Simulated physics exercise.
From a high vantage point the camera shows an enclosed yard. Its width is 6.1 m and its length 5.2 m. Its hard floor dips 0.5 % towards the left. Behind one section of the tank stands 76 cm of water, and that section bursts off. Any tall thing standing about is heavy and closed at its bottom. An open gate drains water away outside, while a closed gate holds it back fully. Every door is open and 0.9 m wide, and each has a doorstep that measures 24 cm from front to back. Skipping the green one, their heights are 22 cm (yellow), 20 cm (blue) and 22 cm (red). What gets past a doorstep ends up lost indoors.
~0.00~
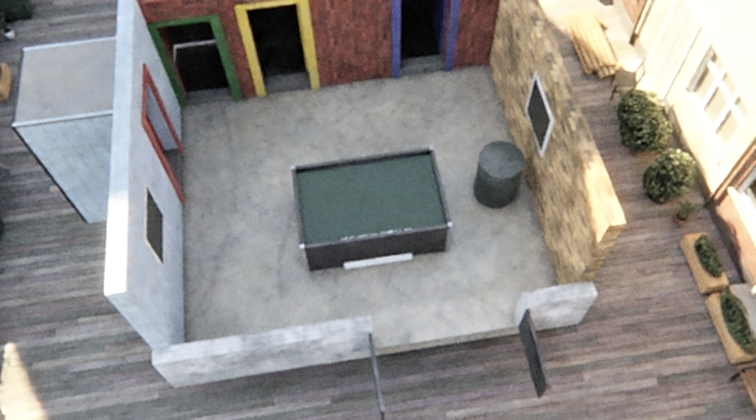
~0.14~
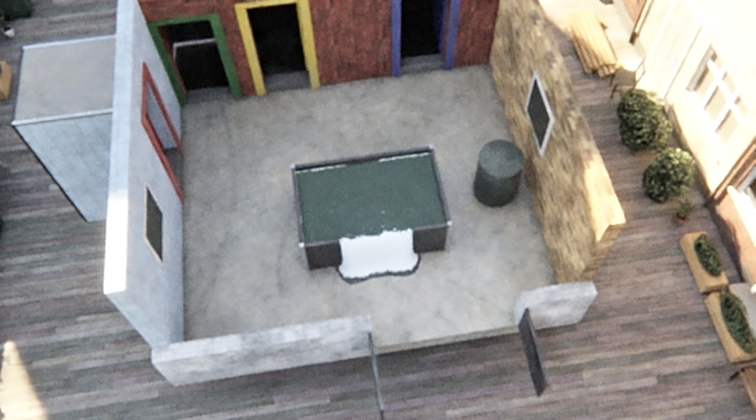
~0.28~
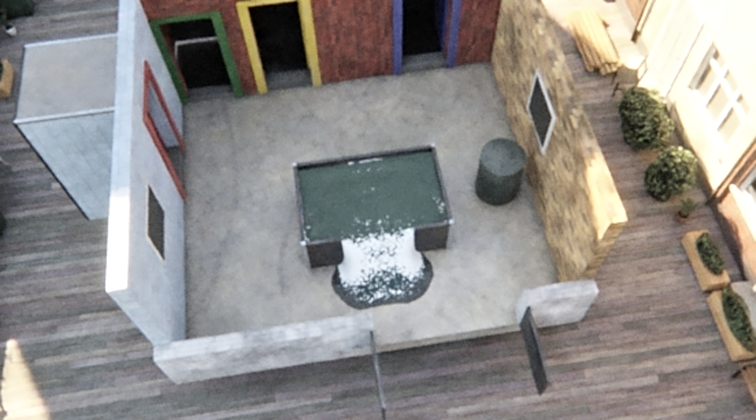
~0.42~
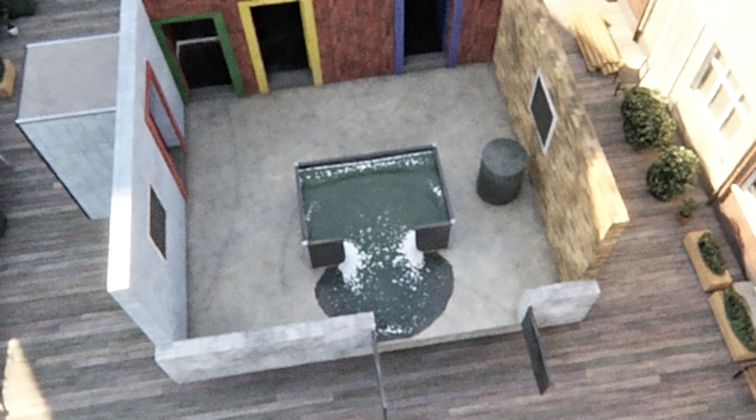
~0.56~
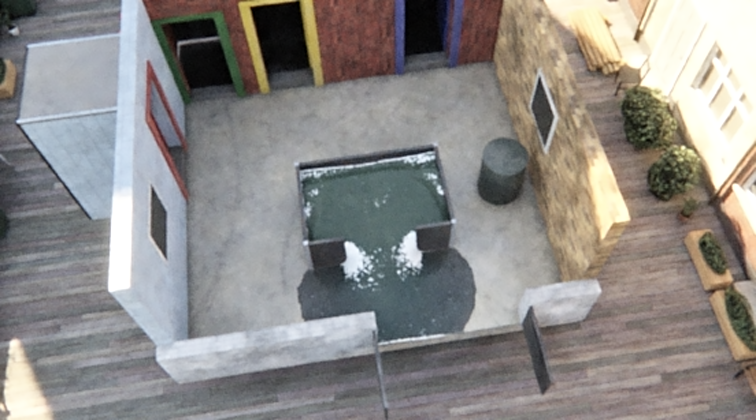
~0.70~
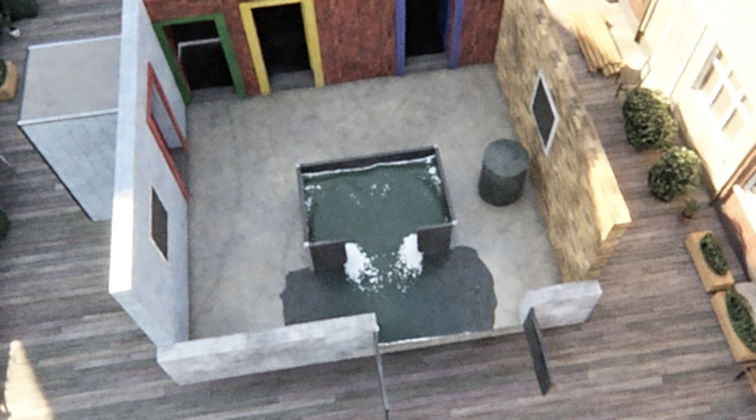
A big rectangular tank of still, dark green water in a walled yard burst open at the front, and white, foaming water gushed through the gap, spreading a dark pool across the grey floor.
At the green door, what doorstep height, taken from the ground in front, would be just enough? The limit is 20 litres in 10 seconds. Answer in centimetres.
7 cm.
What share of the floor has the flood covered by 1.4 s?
Roughly 20 percent of the floor.
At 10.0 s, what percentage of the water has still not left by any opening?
Some 38 %.
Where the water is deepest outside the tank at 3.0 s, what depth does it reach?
Up to some 24 centimetres, I'd say.
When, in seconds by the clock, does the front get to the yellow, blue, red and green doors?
Yellow: 5.0 s; blue: 7.5 s; red: 2.6 s; green: 3.8 s.
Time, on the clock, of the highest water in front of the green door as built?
Peak: Close to 4.5 s.
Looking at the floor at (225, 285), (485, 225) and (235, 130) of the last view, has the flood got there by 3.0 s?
So the three spots come out swamped, spared, spared, in that order.
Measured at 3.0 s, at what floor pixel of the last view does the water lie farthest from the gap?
The farthest wet point sits near (187, 148).
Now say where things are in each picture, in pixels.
The first picture shows still water, 76 cm deep, in the tank at (370, 198); the green door at (198, 67) is dry.
In the second picture, the front is at (352, 280), 0.3 m from the gap at (377, 249); 0.3 m2 of floor is wet, 76 cm left at the back.
In the third picture, the front is at (361, 304), 0.8 m from the gap at (378, 249); 1.0 m2 of floor is wet, 73 cm left at the back.
In the fourth picture, the gap is at (380, 249), the front 1.4 m out at a hidden place; the back of the tank holds 66 cm.
In the fifth picture, water pours out at (381, 249) and has run 1.6 m, to a hidden place; about 8 cm deep outside, 65 cm at the back.
In the sixth picture, the front is at a hidden place, 1.7 m from the gap at (382, 250); 3.9 m2 of floor is wet, 62 cm left at the back; 4.2 m in a straight line remain to the green door at (203, 65).
After 1.4 s water covers 20 % of the floor, deepest (42 cm) near (361, 335); it has not reached the green door.
After 3.0 s water covers 30 % of the floor, deepest (24 cm) near (361, 335); it has not reached the green door.
After 10.0 s water covers 75 % of the floor, deepest (6 cm) near (186, 125); 6 cm at the green door, 4 litres in over its 9 cm doorstep.
At the green door as built, the water arrived by 3.8 s and peaked near 11 cm at 4.4 s.
With a doorstep of 5.5 cm, 39 litres would have come in within the 10 s; with 7.5 cm, 14 litres. So under 20 litres takes about 7 cm.
